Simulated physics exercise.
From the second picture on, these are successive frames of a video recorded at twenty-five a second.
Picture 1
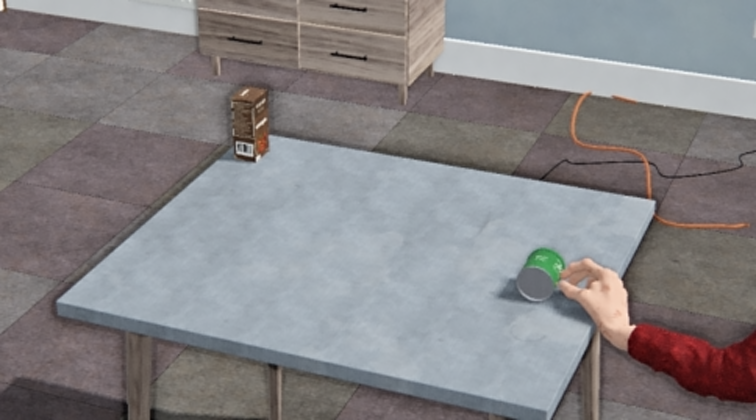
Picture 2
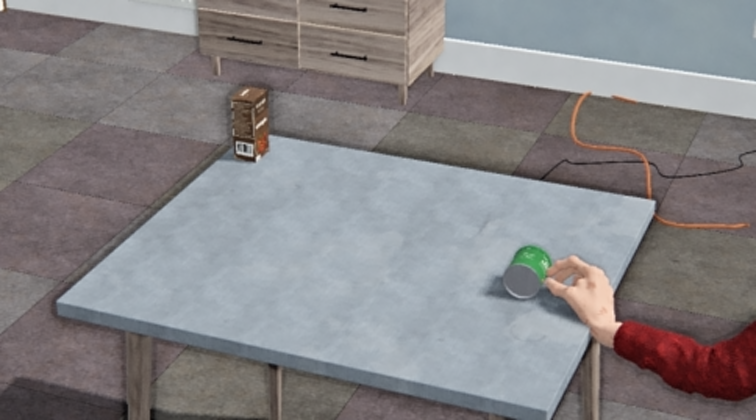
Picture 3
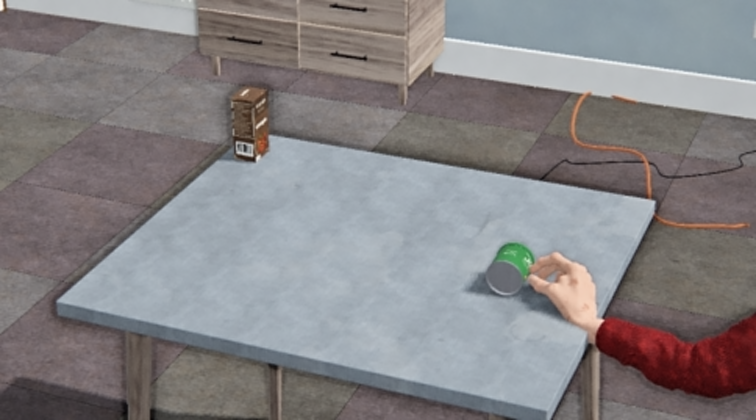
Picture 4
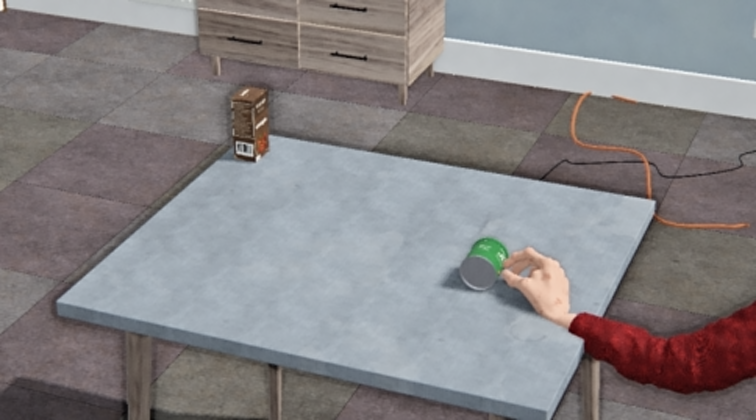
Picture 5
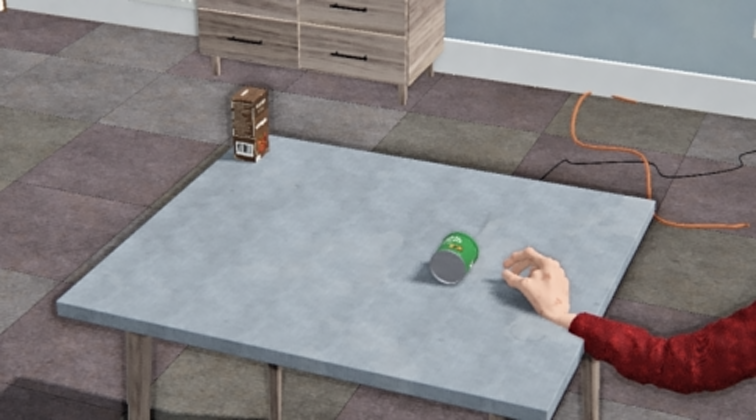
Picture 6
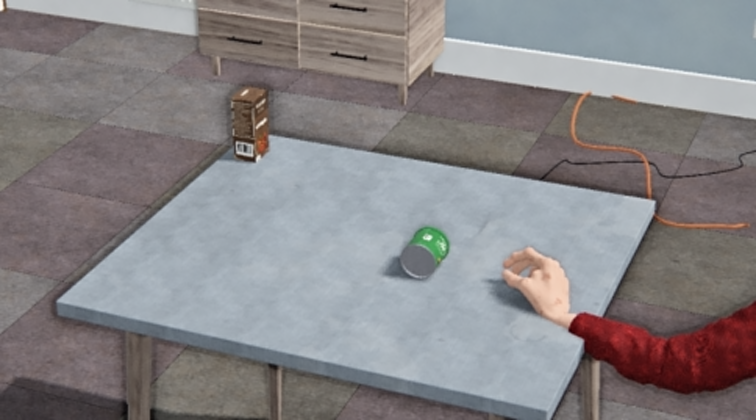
The clip shows a hand in a red sleeve pushing a green tin lying on its side leftward across a grey table, then letting go as the tin rolls farther left, while a brown box stands at the far corner.
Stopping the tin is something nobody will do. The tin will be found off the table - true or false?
True.
Then, 0.20 s later than the last frame, green tin moved well along near (290, 227).
Then, 0.40 s later than the last frame, green tin moved well along near (172, 204).
Then, 0.70 s later than the last frame, green tin now off the table.
Then, 0.90 s later than the last frame, things are still on the move.
When it is over, off the table, green tin.
